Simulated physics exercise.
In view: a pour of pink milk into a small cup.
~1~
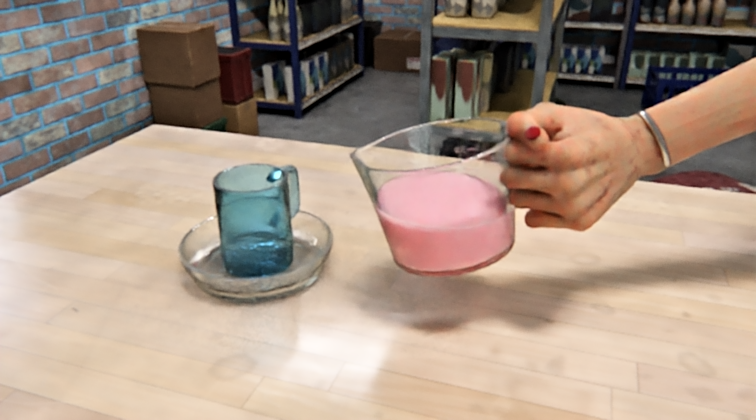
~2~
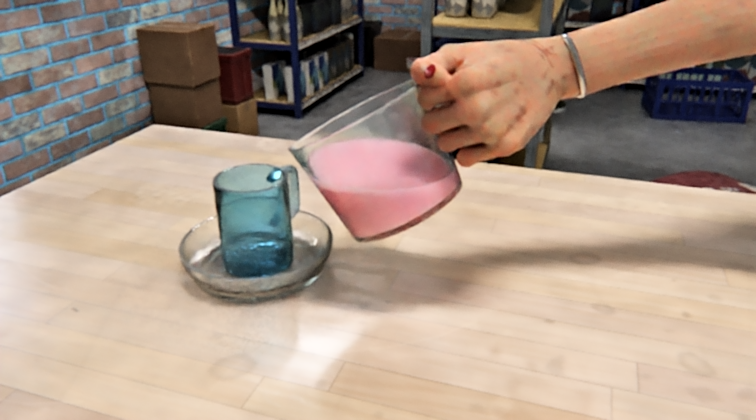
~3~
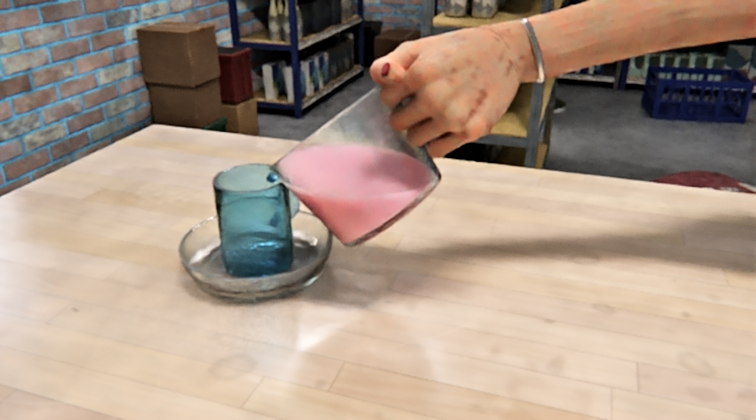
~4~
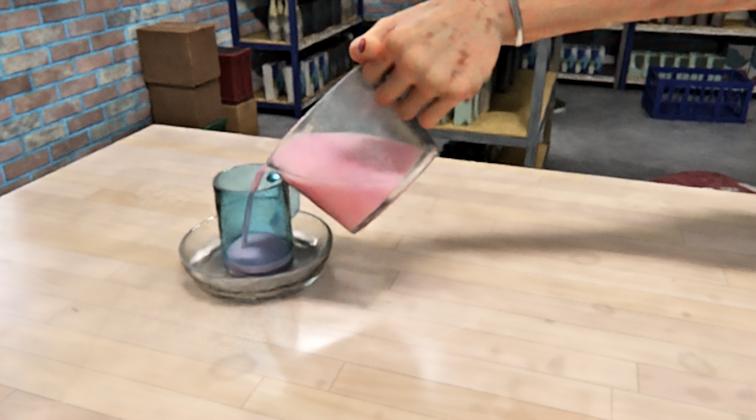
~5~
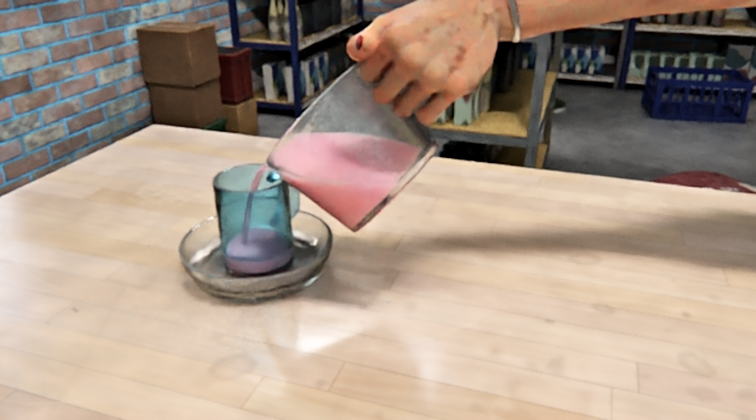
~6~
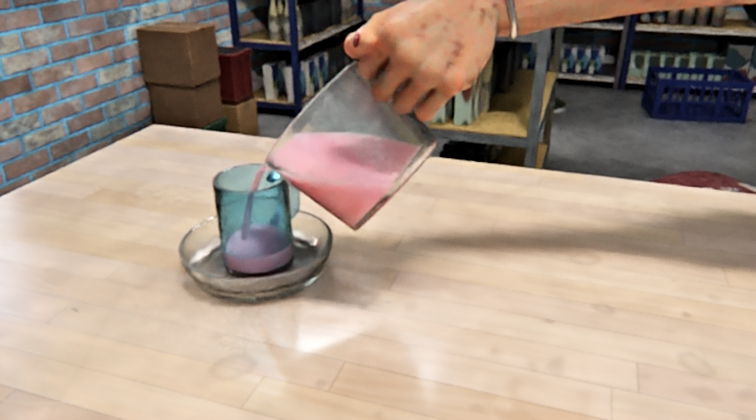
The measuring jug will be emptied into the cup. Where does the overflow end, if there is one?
It runs over into the saucer only.
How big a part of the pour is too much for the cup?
Some 20 per cent.
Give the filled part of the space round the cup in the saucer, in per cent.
I make it 30 per cent.
Shortly, the cup is about two thirds full; the saucer is dry.
Then, the cup is full to the brim; the saucer is wet, with room to spare.
At the finish, the cup is full to the brim; the saucer is wet, with room to spare.
